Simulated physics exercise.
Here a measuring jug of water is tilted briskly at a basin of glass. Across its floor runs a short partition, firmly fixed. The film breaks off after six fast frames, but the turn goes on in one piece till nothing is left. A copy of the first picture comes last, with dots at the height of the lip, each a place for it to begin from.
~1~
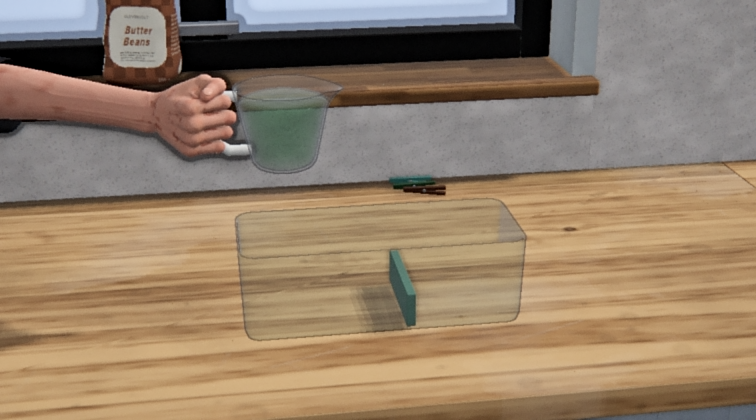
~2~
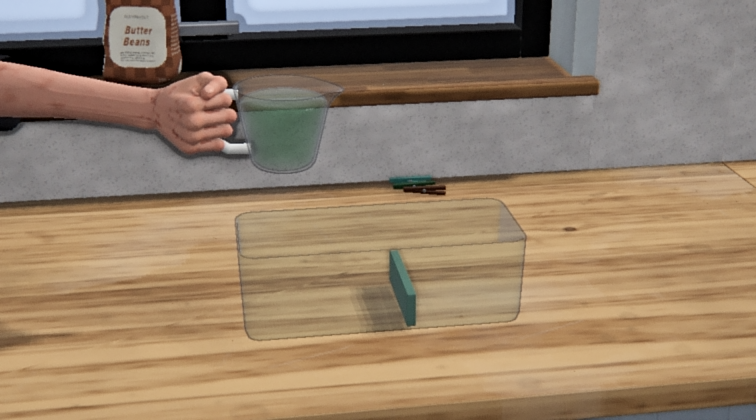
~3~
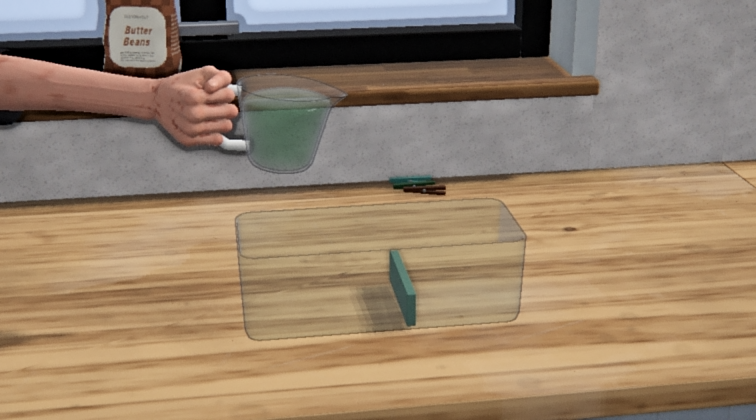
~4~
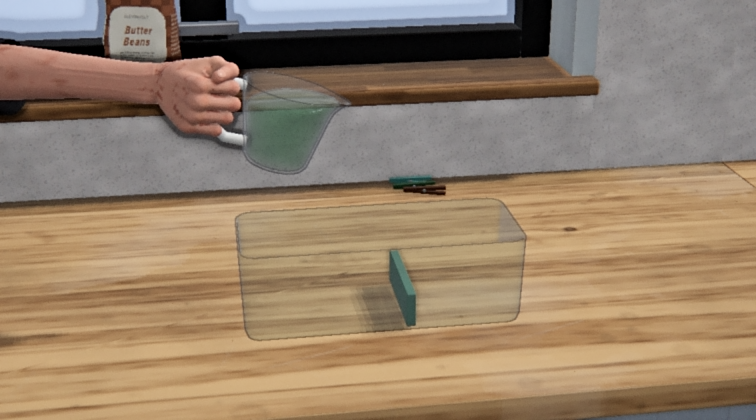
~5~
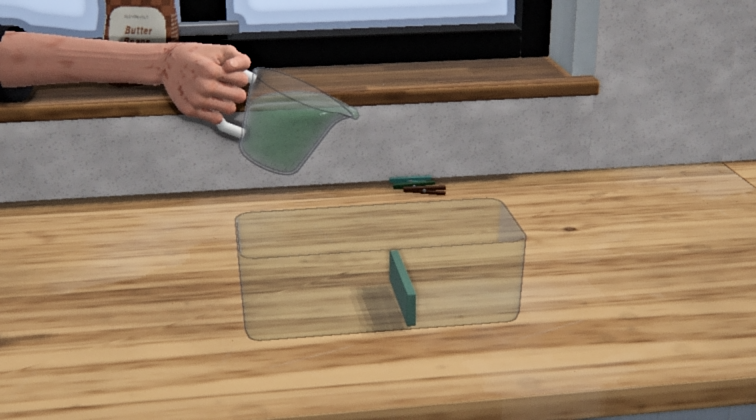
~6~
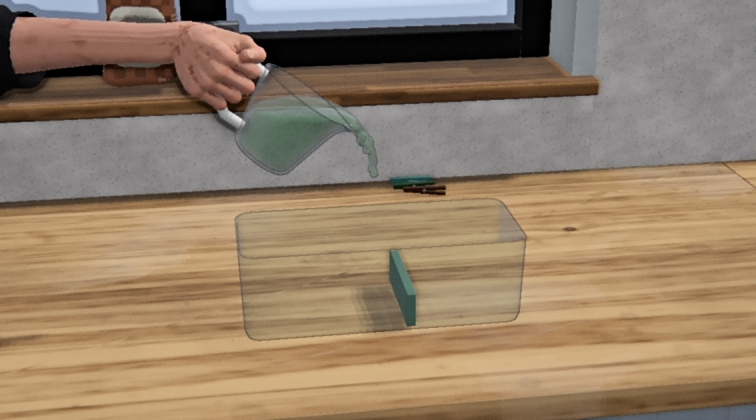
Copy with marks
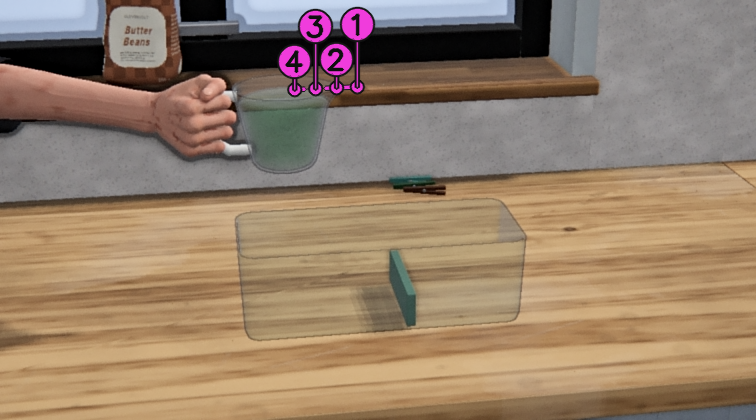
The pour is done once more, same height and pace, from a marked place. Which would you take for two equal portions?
The answer is place 1.
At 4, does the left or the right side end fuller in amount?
The left side.
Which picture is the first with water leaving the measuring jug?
Picture 5.
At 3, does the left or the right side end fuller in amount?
The left side.
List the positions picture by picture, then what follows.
In the first picture, upright, lip at (342, 87); basin from (245, 338) to (519, 317); top of the wall at (402, 271); nothing has left yet.
In the second picture, upright, lip at (343, 89); nothing has left yet.
In the third picture, tipped about 7°, lip at (346, 94); nothing has left yet.
In the fourth picture, tipped about 15°, lip at (350, 103); nothing has left yet.
In the fifth picture, tipped about 25°, lip at (352, 115); water is over the lip, down to (352, 115).
In the sixth picture, tipped about 38°, lip at (352, 129); water is over the lip, down to (374, 173).
In magenta, 1 at (357, 86); 2 at (336, 87); 3 at (315, 88); 4 at (294, 89).
If 1 is chosen, about 49 % ends left of the wall and 50 % right of it.
If 2 is chosen, about 84 % ends left of the wall and 14 % right of it.
If 3 is chosen, about 94 % ends left of the wall and 5 % right of it.
If 4 is chosen, about 95 % ends left of the wall and 4 % right of it.
